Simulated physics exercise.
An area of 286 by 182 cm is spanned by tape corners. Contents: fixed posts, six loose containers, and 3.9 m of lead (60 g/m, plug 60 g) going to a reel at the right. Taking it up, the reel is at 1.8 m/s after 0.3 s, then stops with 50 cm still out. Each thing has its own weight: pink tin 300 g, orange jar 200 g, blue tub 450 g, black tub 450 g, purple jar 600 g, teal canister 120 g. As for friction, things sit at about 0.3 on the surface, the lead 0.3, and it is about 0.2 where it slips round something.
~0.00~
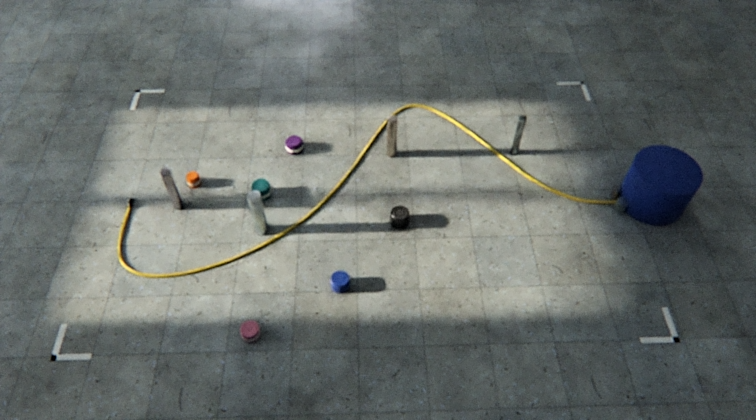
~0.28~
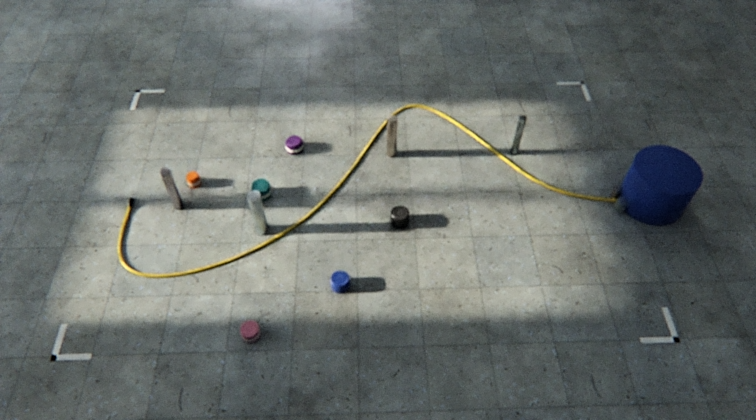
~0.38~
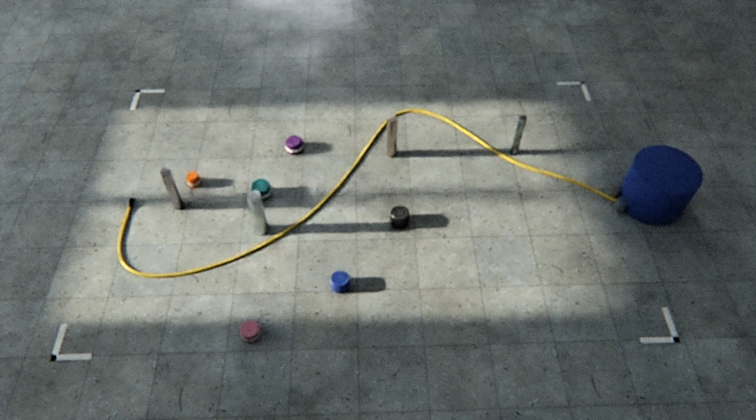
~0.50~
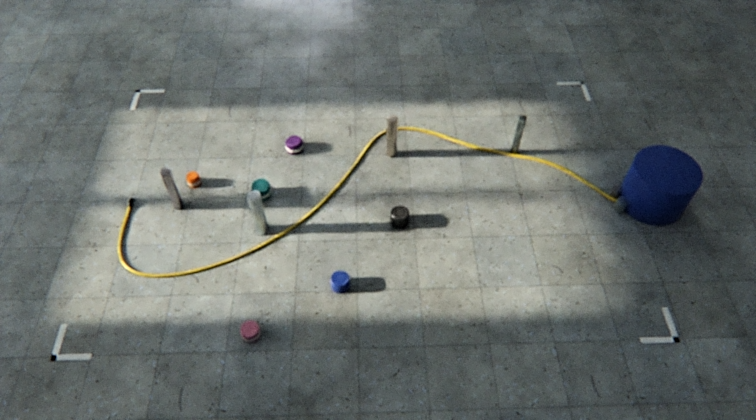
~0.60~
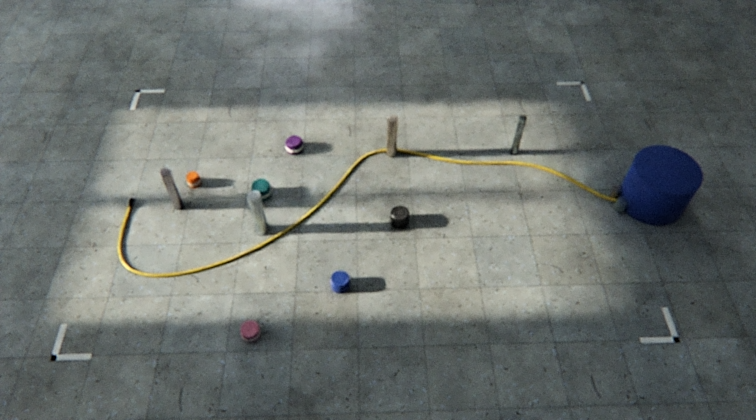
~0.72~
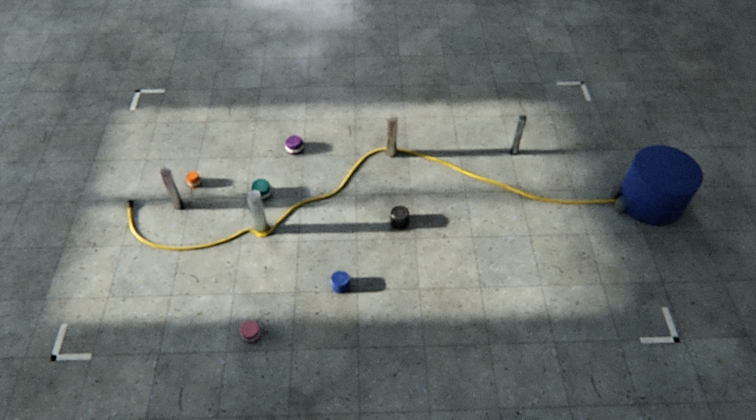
A large blue reel stands at the right of a tiled grey floor, seen from a high, steady view, with white tape corners around a sunlit patch. A yellow lead winds left from it among four upright posts and six small containers, orange, purple, teal, black, blue and pink. The lead's right-hand curve sinks and flattens, then its middle and left bends draw in closer to the posts.
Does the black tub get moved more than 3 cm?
Repositioned.
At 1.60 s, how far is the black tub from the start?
For the black tub, the shift is 8 cm.
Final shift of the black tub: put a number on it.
Roughly black tub 8 cm.
After 1.2 s, plug at (286, 247); nothing else has moved.
After 1.6 s, plug at (379, 184); black tub 7 cm off its start.
After 2.1 s, plug at (516, 159); black tub 7 cm off its start at (409, 205).
After 2.5 s, plug at (686, 240); black tub 7 cm off its start.
After 3.3 s, plug at (611, 211); black tub 7 cm off its start at (410, 205).
